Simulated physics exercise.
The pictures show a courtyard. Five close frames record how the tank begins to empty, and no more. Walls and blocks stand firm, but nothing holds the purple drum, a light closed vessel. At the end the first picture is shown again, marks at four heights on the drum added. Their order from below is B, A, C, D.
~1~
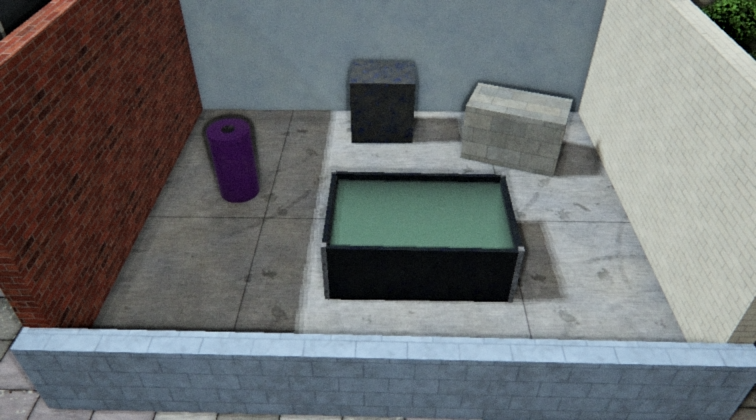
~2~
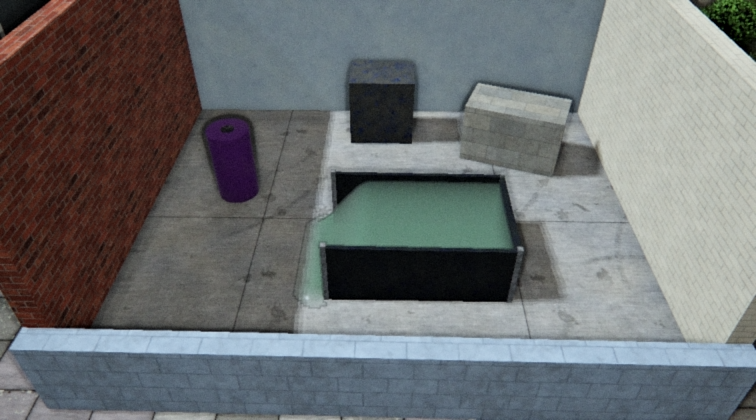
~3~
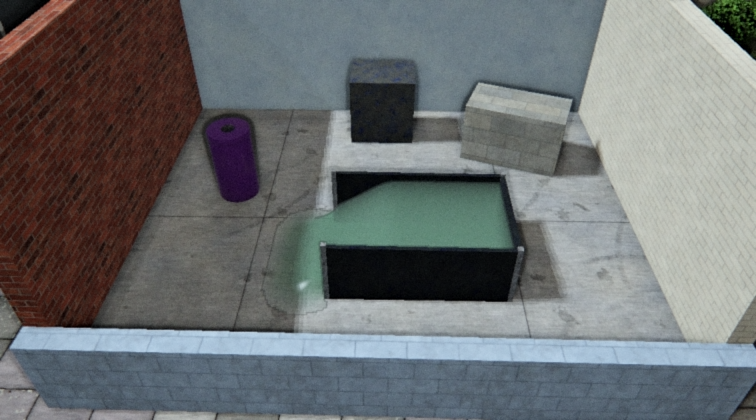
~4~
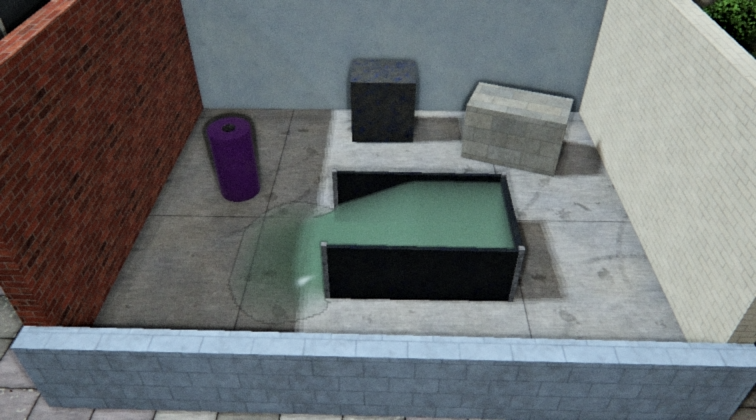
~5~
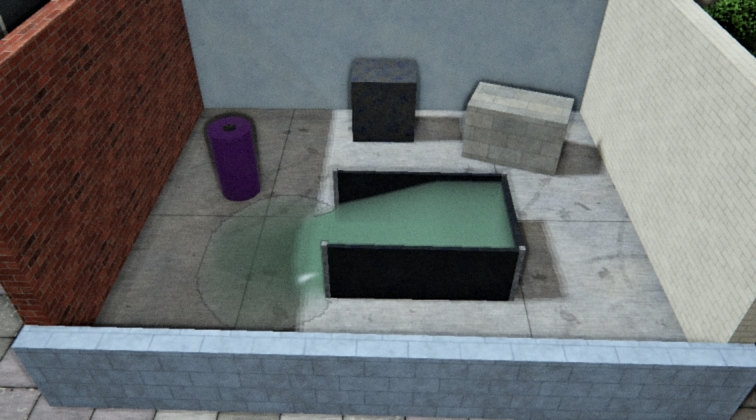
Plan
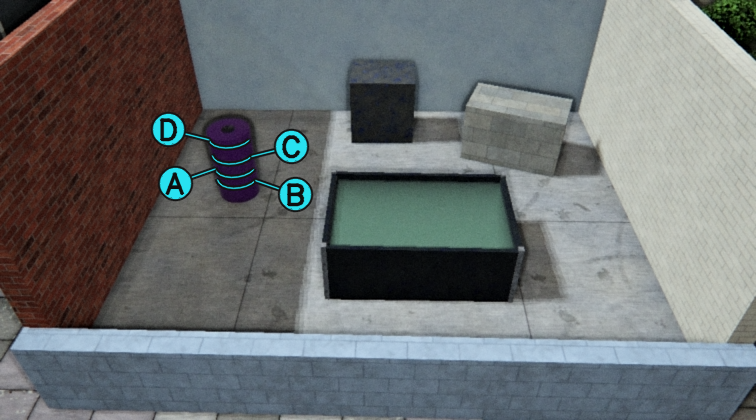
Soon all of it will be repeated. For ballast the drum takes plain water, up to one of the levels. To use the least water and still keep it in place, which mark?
Take B.
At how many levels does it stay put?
All of the four.
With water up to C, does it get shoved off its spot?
No.
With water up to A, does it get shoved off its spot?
No.
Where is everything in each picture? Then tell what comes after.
The first picture shows lid of the purple drum at (229, 129); tank full, its middle at (420, 214).
In the second picture, 2 % of the ground under water, its edge towards the drum at (315, 224).
In the third picture, 4 % of the ground under water, its edge towards the drum at (284, 226).
In the fourth picture, 7 % of the ground under water, its edge towards the drum at (277, 211).
The fifth picture shows lid of the purple drum at (230, 128); 10 % of the ground under water, its edge towards the drum at (253, 207).
In cyan, A at (231, 177); B at (233, 188); C at (228, 164); D at (225, 148); from the bottom up B, A, C, D.
For line A, it does not move.
For line B, it does not move.
For line C, it does not move.
For line D, it does not move.
